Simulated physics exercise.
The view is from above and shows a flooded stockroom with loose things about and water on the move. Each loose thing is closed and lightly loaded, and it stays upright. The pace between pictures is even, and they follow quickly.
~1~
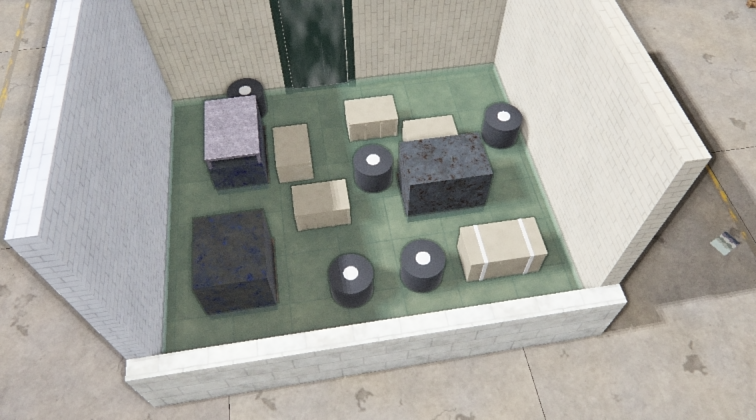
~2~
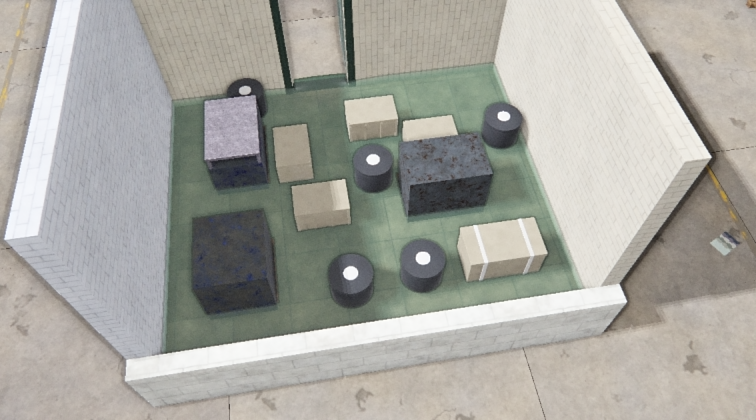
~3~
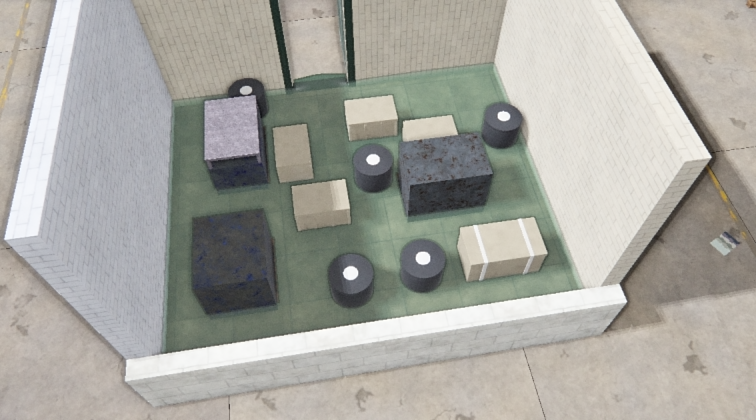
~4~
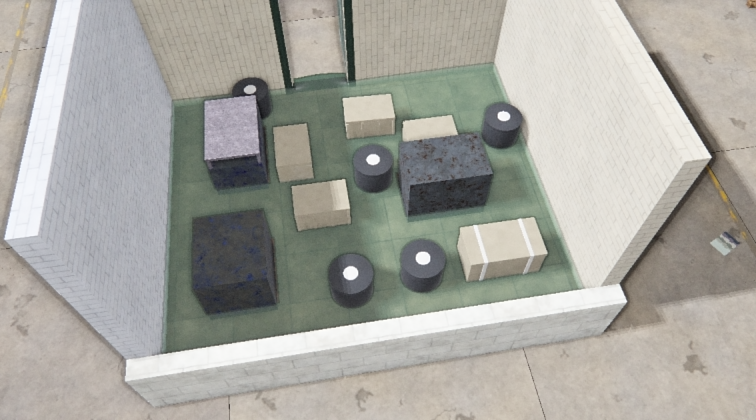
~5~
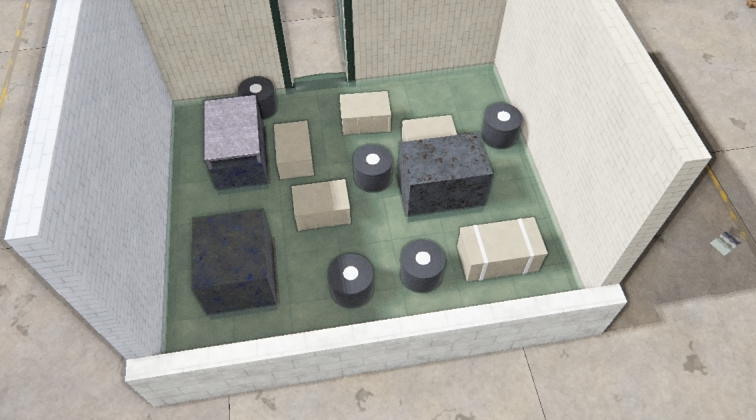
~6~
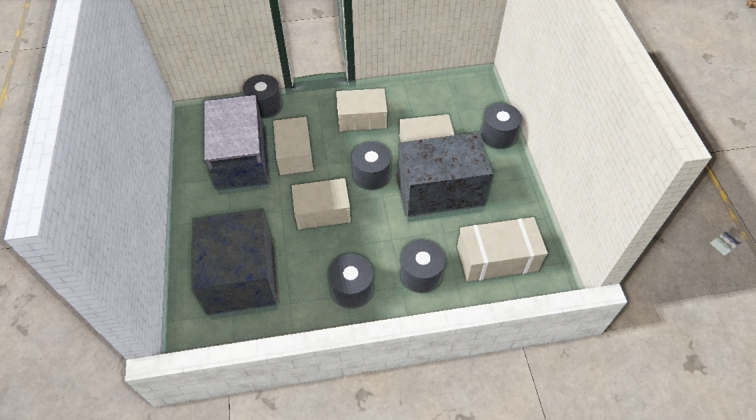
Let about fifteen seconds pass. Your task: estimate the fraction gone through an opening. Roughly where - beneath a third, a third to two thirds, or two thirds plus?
Roughly a third to two thirds.
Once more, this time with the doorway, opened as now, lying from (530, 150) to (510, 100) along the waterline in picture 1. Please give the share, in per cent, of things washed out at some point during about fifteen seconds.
Some 40 per cent of the lot.
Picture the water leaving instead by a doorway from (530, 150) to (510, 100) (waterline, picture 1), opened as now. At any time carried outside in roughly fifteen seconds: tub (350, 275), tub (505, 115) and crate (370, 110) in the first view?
In turn: Still in, washed out, out.
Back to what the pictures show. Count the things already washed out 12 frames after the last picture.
I count 2.
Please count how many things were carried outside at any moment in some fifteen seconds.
By my count, 4.
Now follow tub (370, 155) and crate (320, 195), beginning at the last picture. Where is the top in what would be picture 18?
They end up at about pixels (361, 121) and (318, 156).
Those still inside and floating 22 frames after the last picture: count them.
7 in all.
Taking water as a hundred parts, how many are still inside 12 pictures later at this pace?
Roughly 84 in a hundred.
A moment on, 0 of 10 are out; 10 afloat.
Next, 2 of 10 are out; 8 afloat.
Later, 3 of 10 are out; 7 afloat.
In the end, 4 of 10 are out; 6 afloat.
